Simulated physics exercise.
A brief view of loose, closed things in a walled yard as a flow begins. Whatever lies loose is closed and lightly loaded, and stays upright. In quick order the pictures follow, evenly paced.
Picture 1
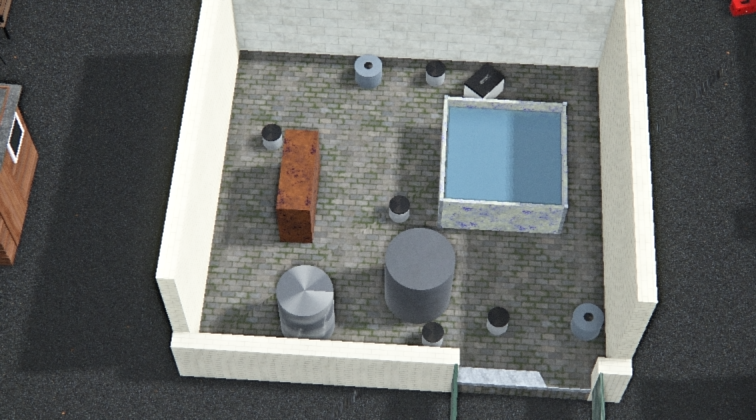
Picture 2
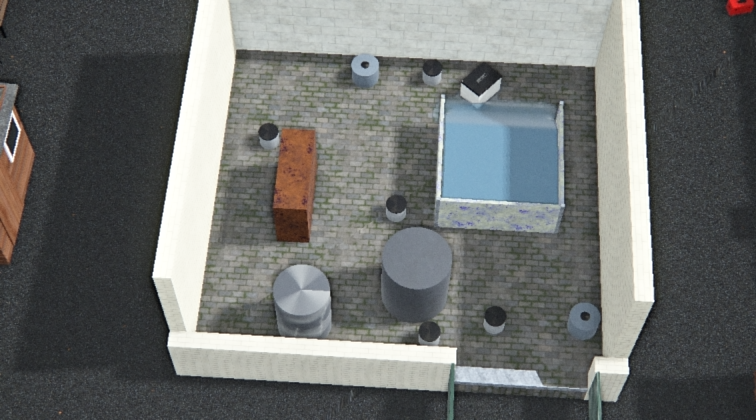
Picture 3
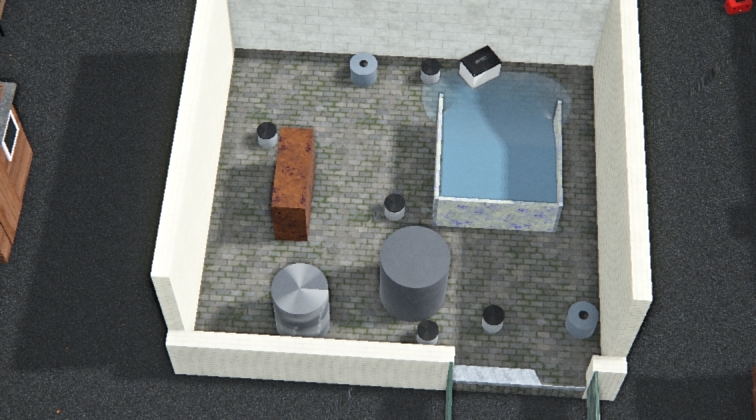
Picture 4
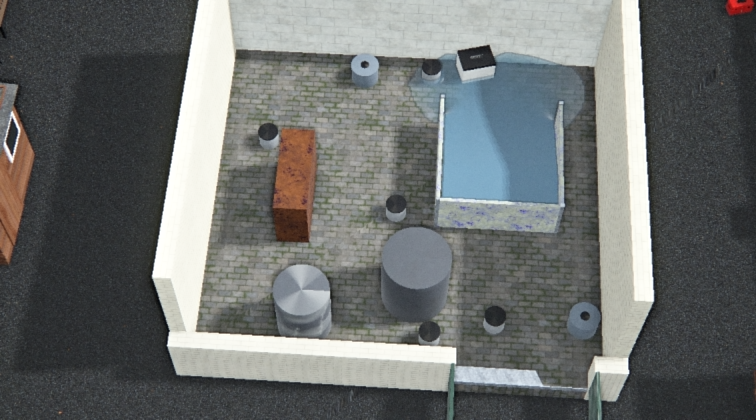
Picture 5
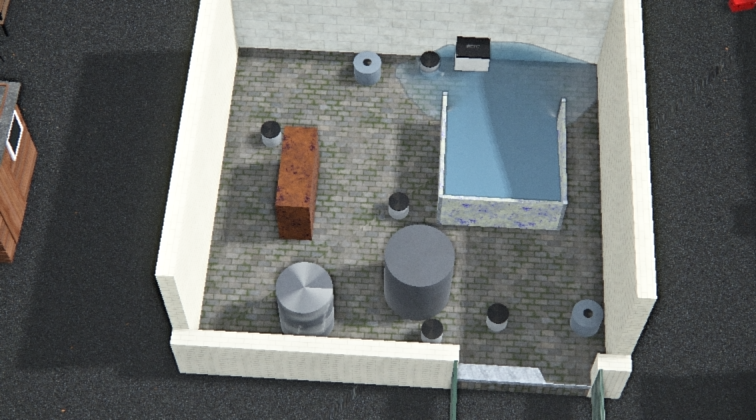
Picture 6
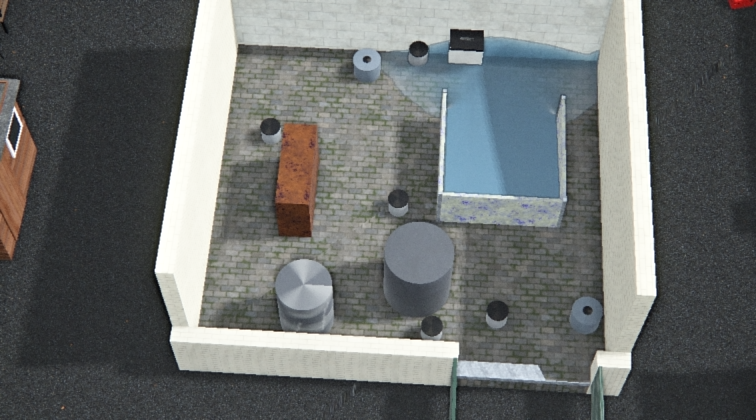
Walled yard with water spreading from a pool's open back, shifting a black-topped chest toward the rear wall, then a pail.
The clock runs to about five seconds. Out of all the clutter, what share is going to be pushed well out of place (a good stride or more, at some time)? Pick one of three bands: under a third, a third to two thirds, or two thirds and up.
A third to two thirds.
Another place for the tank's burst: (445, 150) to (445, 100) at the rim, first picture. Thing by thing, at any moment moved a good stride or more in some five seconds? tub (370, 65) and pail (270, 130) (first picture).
One by one - carried at least that far and carried at least that far.
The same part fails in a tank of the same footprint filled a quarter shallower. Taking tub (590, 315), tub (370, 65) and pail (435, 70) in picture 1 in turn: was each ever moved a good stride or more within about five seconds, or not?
In that order: That far or more, shifted that much, moved that far.
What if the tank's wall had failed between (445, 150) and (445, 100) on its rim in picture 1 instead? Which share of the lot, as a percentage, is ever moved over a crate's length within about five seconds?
About 20 %.
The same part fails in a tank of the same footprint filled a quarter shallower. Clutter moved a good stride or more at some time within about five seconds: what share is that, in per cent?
Roughly 60 in a hundred.
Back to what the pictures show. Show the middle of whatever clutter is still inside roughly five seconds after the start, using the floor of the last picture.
I'd put it roughly at (331, 301).
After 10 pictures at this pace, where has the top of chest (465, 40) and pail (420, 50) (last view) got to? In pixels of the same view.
First top about at (266, 68); second top about at (241, 65).
A moment on, 2 of 8 are well off their spots; 2 afloat.
Next, 3 of 8 are well off their spots; 3 afloat.
Later, 5 of 8 are well off their spots; 3 afloat.
In the end, 5 of 8 are well off their spots, and 5 have been at some point; 4 afloat.
